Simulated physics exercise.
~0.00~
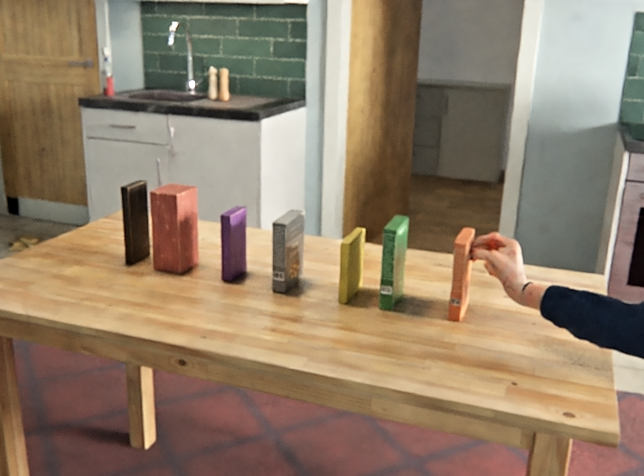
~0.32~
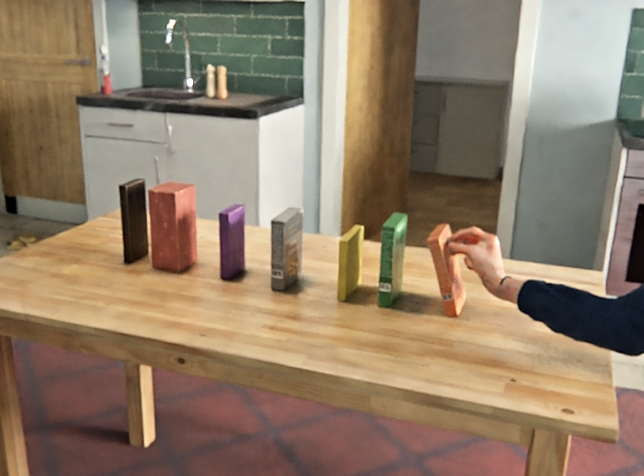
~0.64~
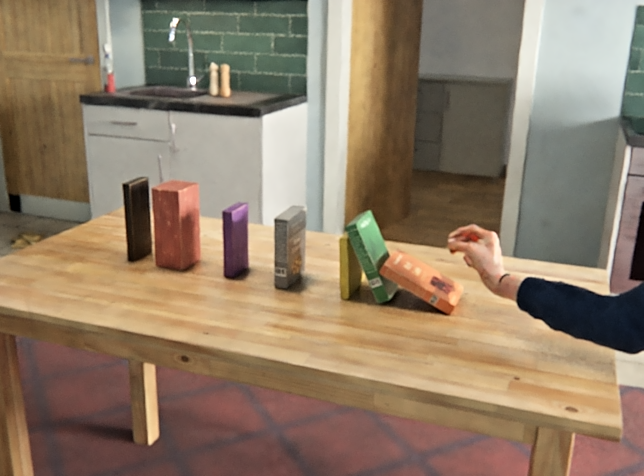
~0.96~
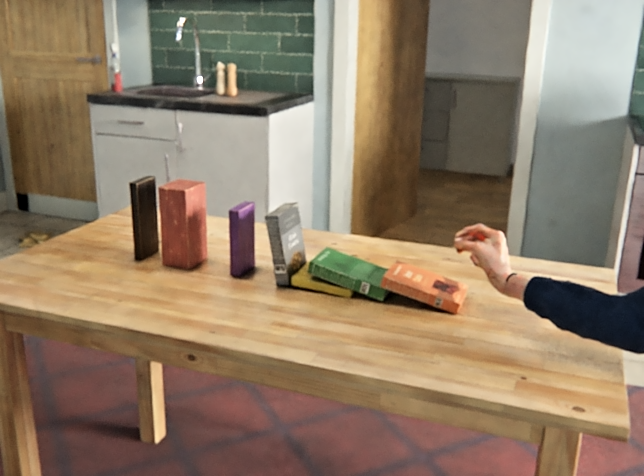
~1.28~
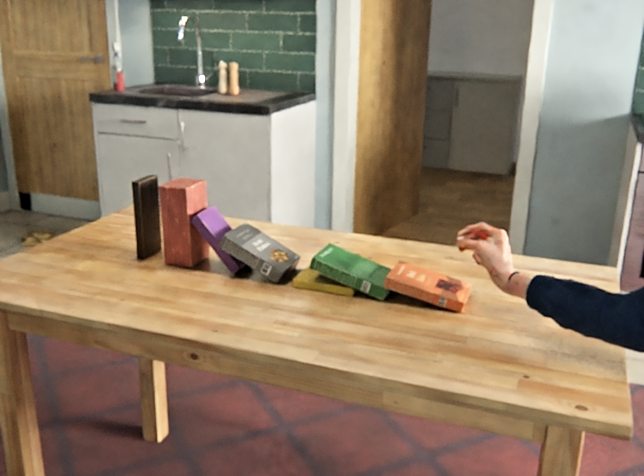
An orange packet tipped left when a hand nudged its top, knocking over the green packet, yellow board and grey packet in turn, until the purple board leaned against the red block, which stayed standing beside the black one.
